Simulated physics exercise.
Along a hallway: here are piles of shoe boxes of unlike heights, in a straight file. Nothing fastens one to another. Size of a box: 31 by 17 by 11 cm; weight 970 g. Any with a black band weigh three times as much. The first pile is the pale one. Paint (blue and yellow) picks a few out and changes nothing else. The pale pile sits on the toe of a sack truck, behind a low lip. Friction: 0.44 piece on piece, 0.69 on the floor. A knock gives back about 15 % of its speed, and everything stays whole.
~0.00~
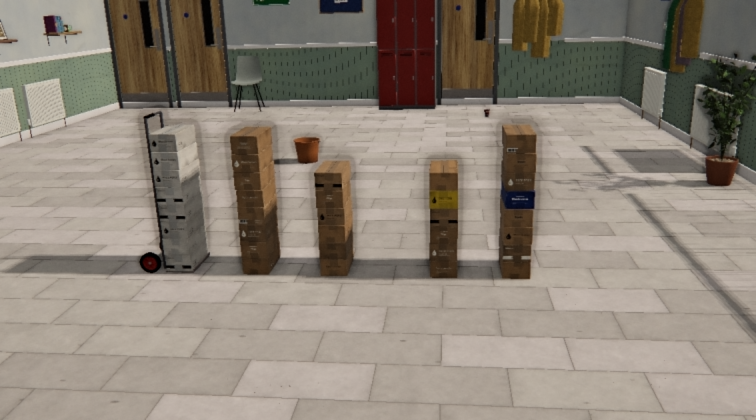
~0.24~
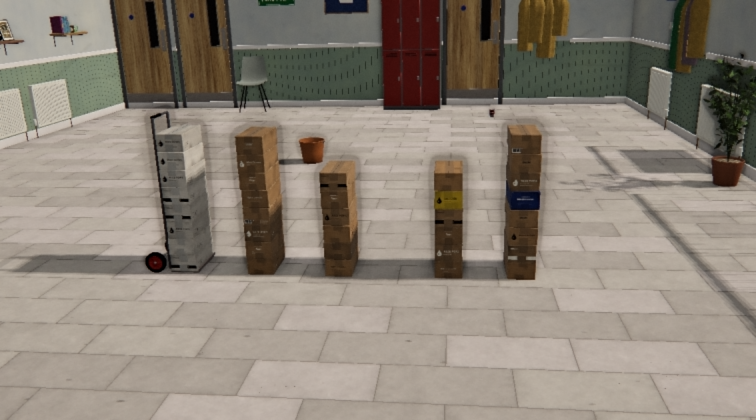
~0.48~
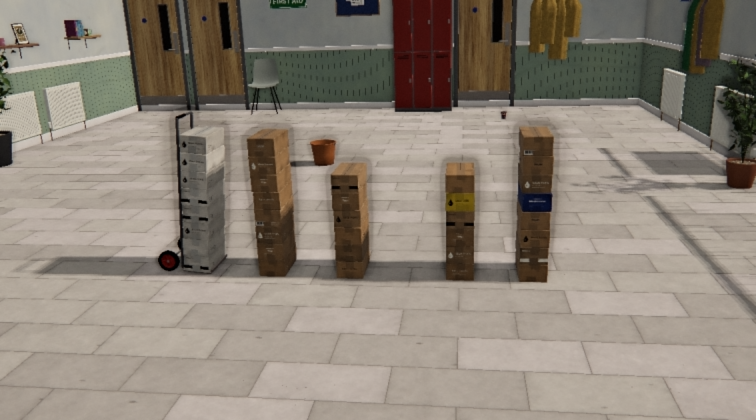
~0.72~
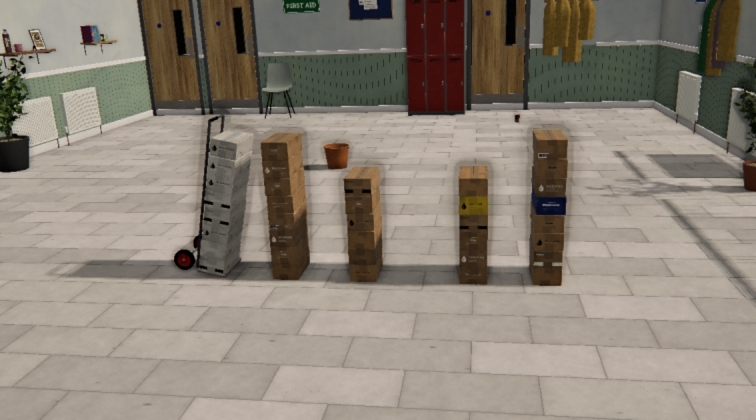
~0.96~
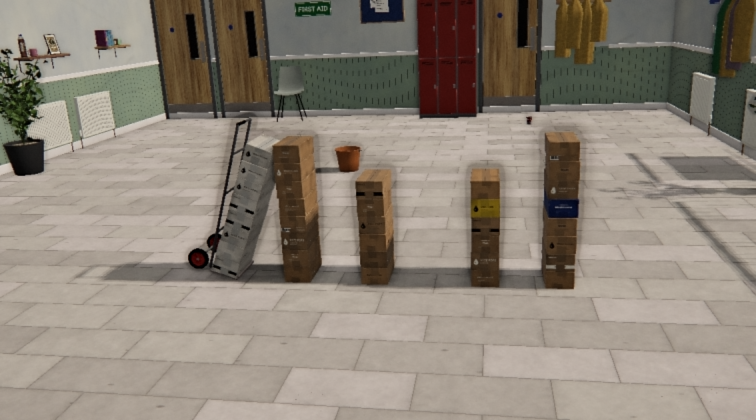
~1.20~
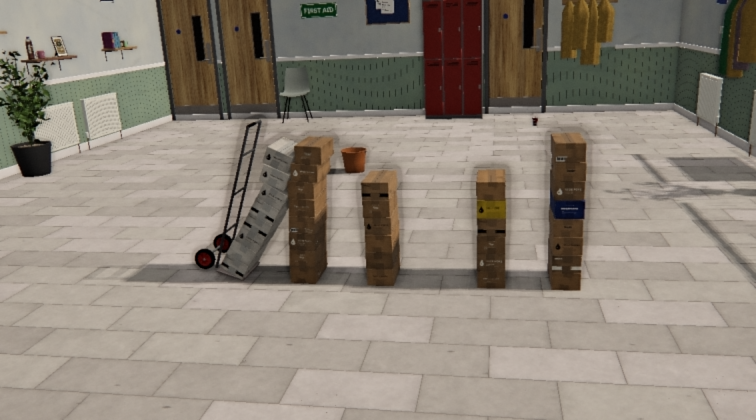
In the video, five stacks of boxes stand in a row in a hallway while the view shifts slightly. The sack truck at the left tilts rightward, and its pale stack leans increasingly toward the neighbouring brown stack.
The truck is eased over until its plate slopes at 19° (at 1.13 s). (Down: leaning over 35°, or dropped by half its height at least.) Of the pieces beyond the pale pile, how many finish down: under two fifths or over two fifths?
The part is upwards of two fifths.
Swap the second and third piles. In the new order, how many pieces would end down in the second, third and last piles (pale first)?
Then second 6, third 8, last 8.
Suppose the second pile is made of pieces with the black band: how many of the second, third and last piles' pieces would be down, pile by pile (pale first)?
In that case second 0, third 0, last 0.
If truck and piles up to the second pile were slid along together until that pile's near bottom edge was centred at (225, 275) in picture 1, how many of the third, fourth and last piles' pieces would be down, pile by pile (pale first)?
In that case third 5, fourth 0, last 0.
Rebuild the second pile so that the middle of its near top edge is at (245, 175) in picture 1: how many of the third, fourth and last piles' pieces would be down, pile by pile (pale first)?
Then third 5, fourth 6, last 8.
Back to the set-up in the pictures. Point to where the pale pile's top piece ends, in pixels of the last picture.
Near (401, 234).
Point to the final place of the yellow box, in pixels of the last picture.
Around (590, 254).
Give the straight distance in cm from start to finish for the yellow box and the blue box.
Moved: Yellow 70, blue 80.
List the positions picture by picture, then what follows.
In the first frame (each place is the centre of the face we see best; the camera pans a little), truck frame (149, 149) 0° forward; blue box (520, 200); yellow box (444, 200); the others all in place.
In the second frame, truck frame (156, 149) 0° forward; blue box (525, 201).
In the third frame, truck frame (178, 149) 5° forward, top of the pale pile leaning 5°; yellow box (460, 202); the others all in place.
In the fourth frame, truck frame (207, 152) 12° forward, top of the pale pile leaning 12°; yellow box (473, 206); the others all in place.
In the fifth frame, truck frame (232, 155) 17° forward, top of the pale pile leaning 21°; yellow box (485, 209); the others all in place.
In the sixth frame, truck frame (241, 156) 19° forward, top of the pale pile leaning 25°; blue box (570, 210); yellow box (491, 210); steepest lean 3°, the box at (308, 155); 7 have shifted.
By 1.54 s, 8 of the pale pile down; none of the 28 other boxes down, 8 disturbed.
By 1.86 s, 8 of the pale pile down; 8 of the 28 other boxes down.
By 2.34 s, 8 of the pale pile down; 13 of the 28 other boxes down; yellow box tilted 16°; blue box moved 30 mm.
By 3.04 s, 8 of the pale pile down; 26 of the 28 other boxes down; blue box tilted 71°, 38 cm lower; yellow box tilted 56°, 27 cm lower.
When it is over (4.1 s), 8 of the pale pile down; 26 of the 28 other boxes down; blue box on its side; yellow box tilted 39°, 34 cm lower. That is 93 per cent. In pixels of the last frame, middles, blue box near (682, 269), yellow box near (590, 254).
